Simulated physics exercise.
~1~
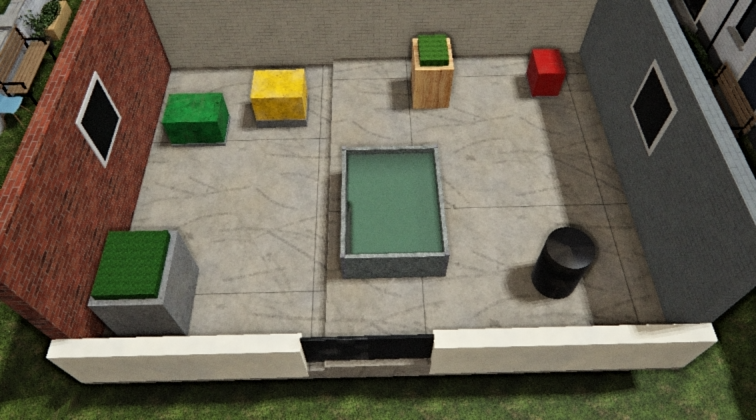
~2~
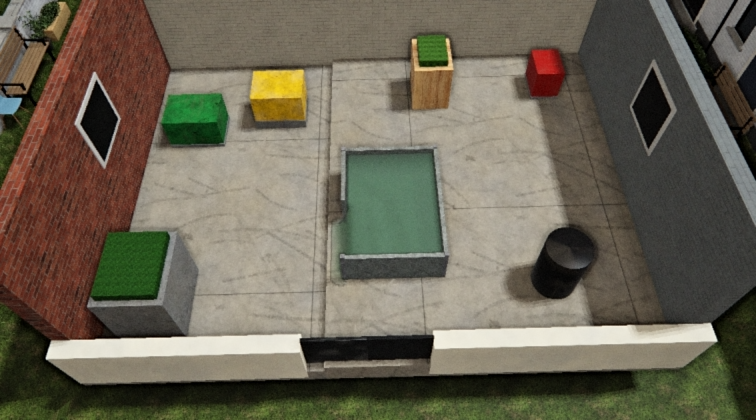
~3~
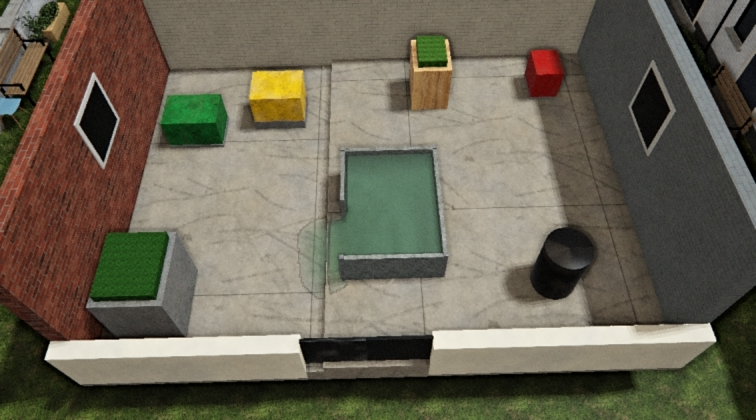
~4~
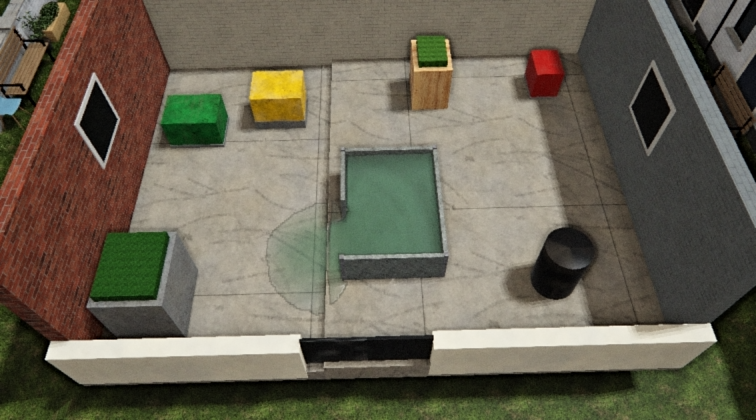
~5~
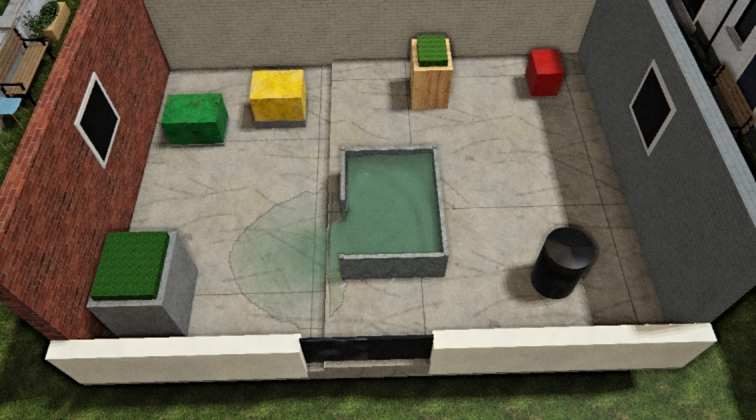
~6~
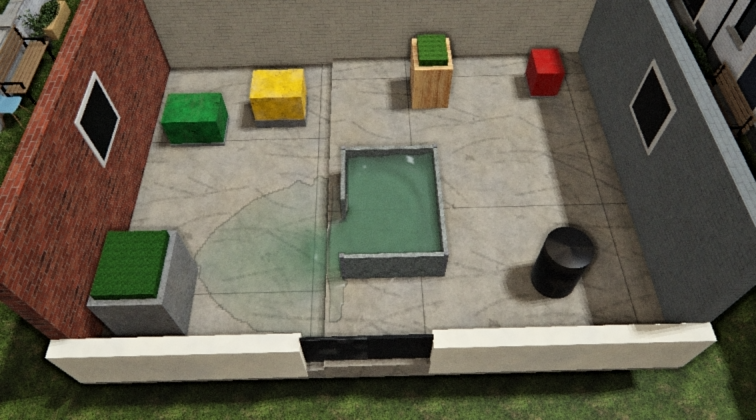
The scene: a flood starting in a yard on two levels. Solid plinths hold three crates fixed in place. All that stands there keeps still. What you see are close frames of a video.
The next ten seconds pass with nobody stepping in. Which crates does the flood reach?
Outcome: Looks like the red crate is out of reach of the water, looks like the yellow crate is out of reach of the water, looks like the green crate is within reach of the water.
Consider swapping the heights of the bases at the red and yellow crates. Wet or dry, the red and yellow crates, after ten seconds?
Red crate stays out of it; yellow crate gets flooded.
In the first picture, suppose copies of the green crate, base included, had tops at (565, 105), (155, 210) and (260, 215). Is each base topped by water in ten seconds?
Crate one avoids the flood; crate two is touched by the flood; crate three is touched by the flood.
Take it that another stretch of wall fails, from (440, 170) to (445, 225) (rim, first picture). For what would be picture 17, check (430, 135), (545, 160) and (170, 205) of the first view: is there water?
Point one: Not reached. Point two: Reached. Point three: Not reached.
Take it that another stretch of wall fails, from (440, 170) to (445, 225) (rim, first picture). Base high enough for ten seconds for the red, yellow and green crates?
Then the red crate gets flooded, the yellow crate is untouched and the green crate is untouched.
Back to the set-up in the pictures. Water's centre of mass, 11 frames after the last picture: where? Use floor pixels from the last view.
Near pixel (294, 251).
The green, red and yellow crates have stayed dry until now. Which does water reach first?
It's the green one.
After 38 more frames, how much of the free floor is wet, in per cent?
About 40 percent.
A moment on, water covers 20 % of the floor; the red crate not reached, the yellow crate not reached, the green crate not reached.
Next, water covers 25 % of the floor; the red crate not reached, the yellow crate not reached, the green crate water round its plinth.
Then, water covers 30 % of the floor; the red crate not reached, the yellow crate not reached, the green crate water round its plinth.
Later, water covers 40 % of the floor; the red crate not reached, the yellow crate water round its plinth, the green crate water round its plinth.
In the end, water covers 40 % of the floor; the red crate stayed above the water, the yellow crate stayed above the water, the green crate was topped.
